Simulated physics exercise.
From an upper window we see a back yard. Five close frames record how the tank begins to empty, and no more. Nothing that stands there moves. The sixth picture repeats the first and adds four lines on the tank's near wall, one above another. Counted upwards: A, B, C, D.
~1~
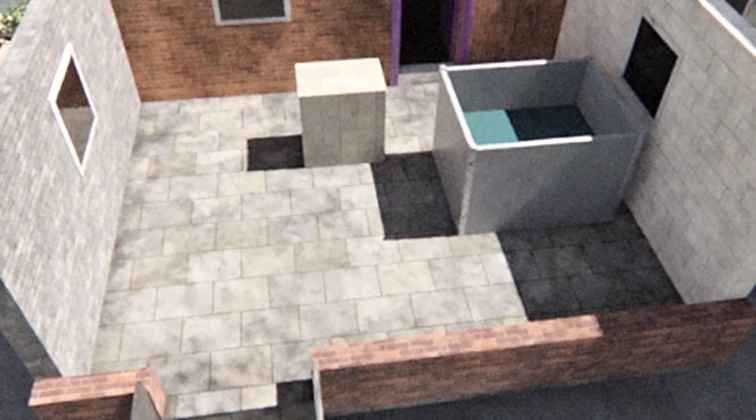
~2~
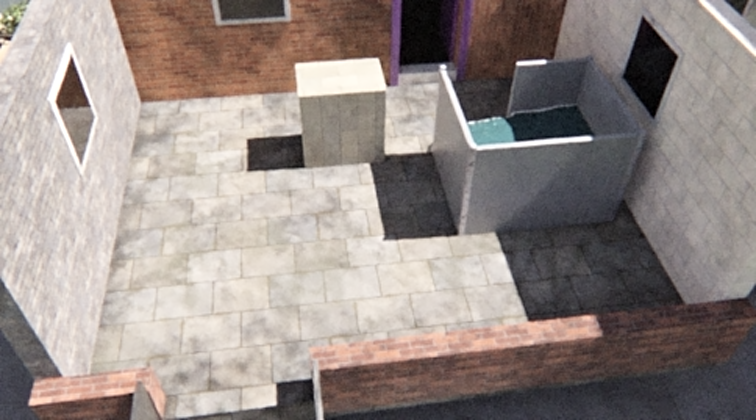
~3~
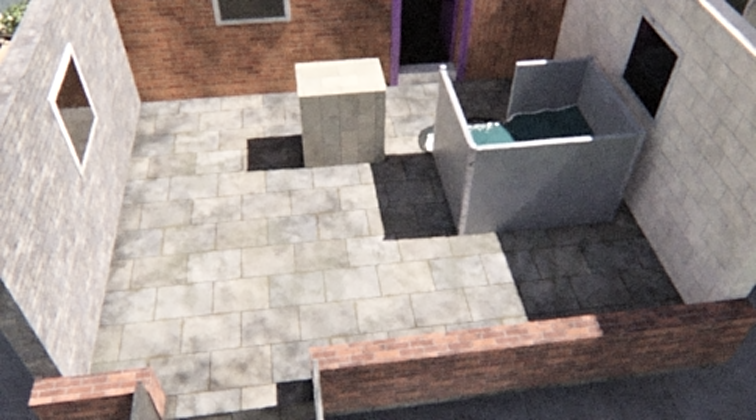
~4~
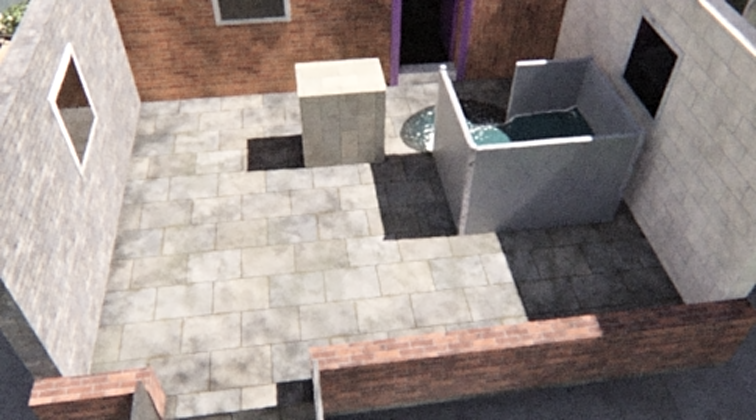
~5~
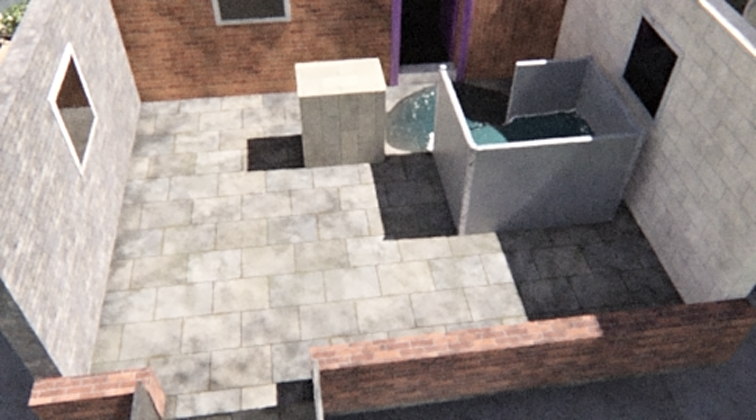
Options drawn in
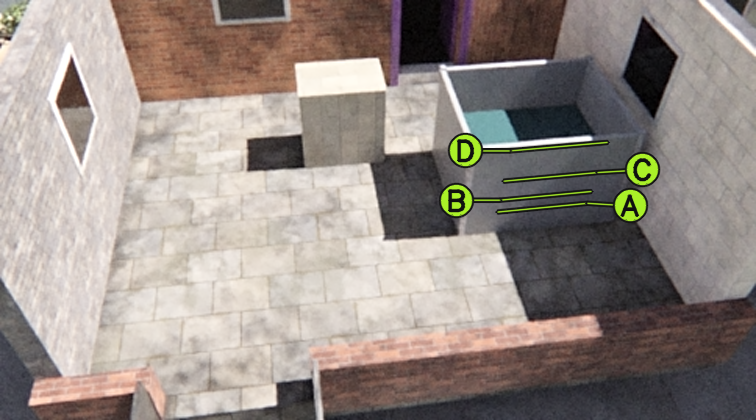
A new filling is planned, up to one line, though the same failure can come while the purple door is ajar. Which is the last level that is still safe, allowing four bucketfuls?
A will do.
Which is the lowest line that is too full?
Here it is line B.
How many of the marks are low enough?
One of them.
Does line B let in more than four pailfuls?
Yes.
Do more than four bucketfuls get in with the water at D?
Yes, that goes wrong.
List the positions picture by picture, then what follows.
Water in the tank at rest, its middle at (527, 145); foot of the purple doorway at (427, 83); open gate at (231, 354).
Water covers 1 % of the ground, its front hidden from here.
Water covers 3 % of the ground, its front hidden from here.
Water covers 5 % of the ground and shows as far out as (411, 126).
Water covers 10 % of the ground and shows as far out as (405, 108).
On the marked copy, A at (542, 207); B at (546, 195); C at (551, 176); D at (559, 146); from the bottom up A, B, C, D.
Choosing A, a splash gets over, under a bucket.
Choosing B, about 9 bucketfuls get in.
Choosing C, dozens of bucketfuls pour in.
Choosing D, dozens of bucketfuls pour in.
